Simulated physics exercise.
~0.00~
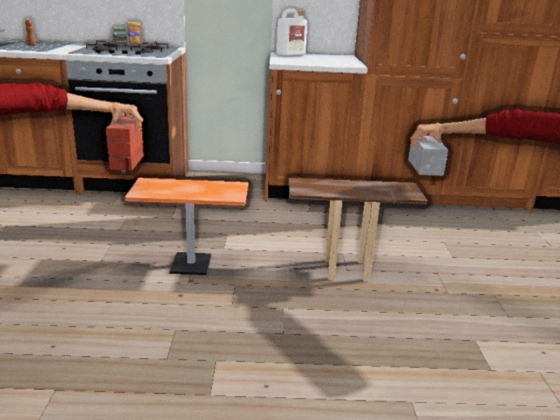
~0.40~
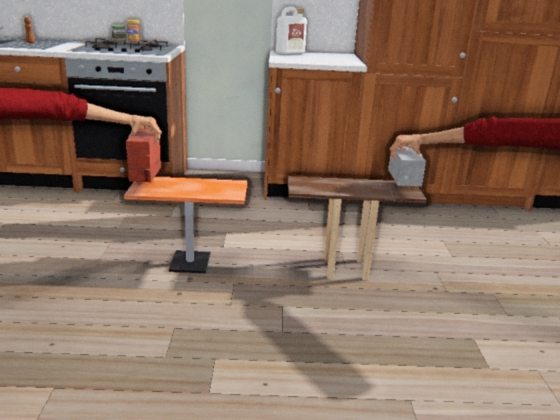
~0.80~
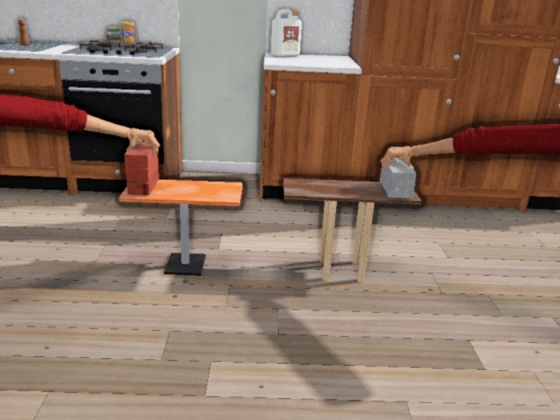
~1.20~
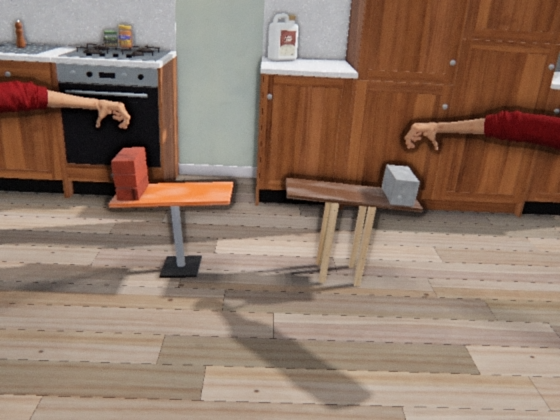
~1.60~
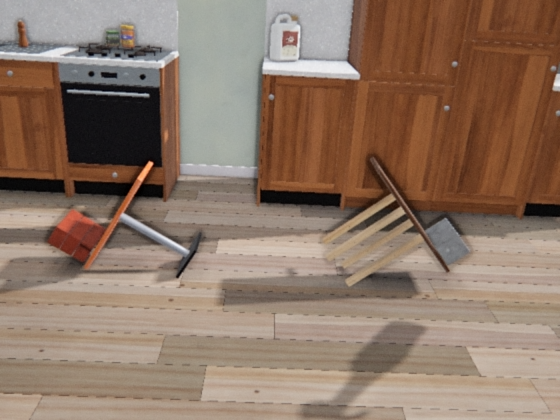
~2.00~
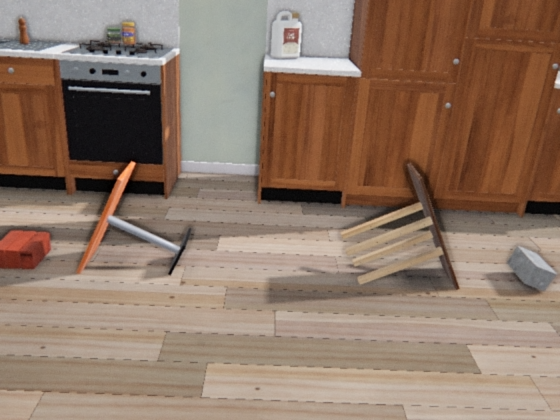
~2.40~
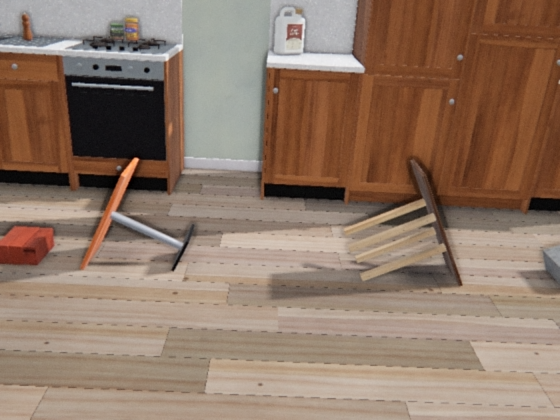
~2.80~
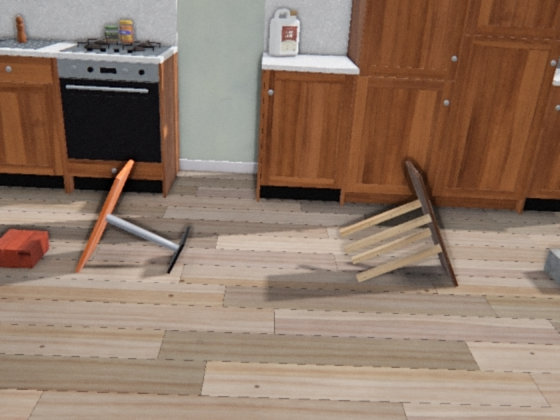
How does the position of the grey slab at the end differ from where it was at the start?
At the start the grey slab is held in a hand above the right end of the brown table. At the end it lies on the floor at the far right edge of the view, away from the toppled table.
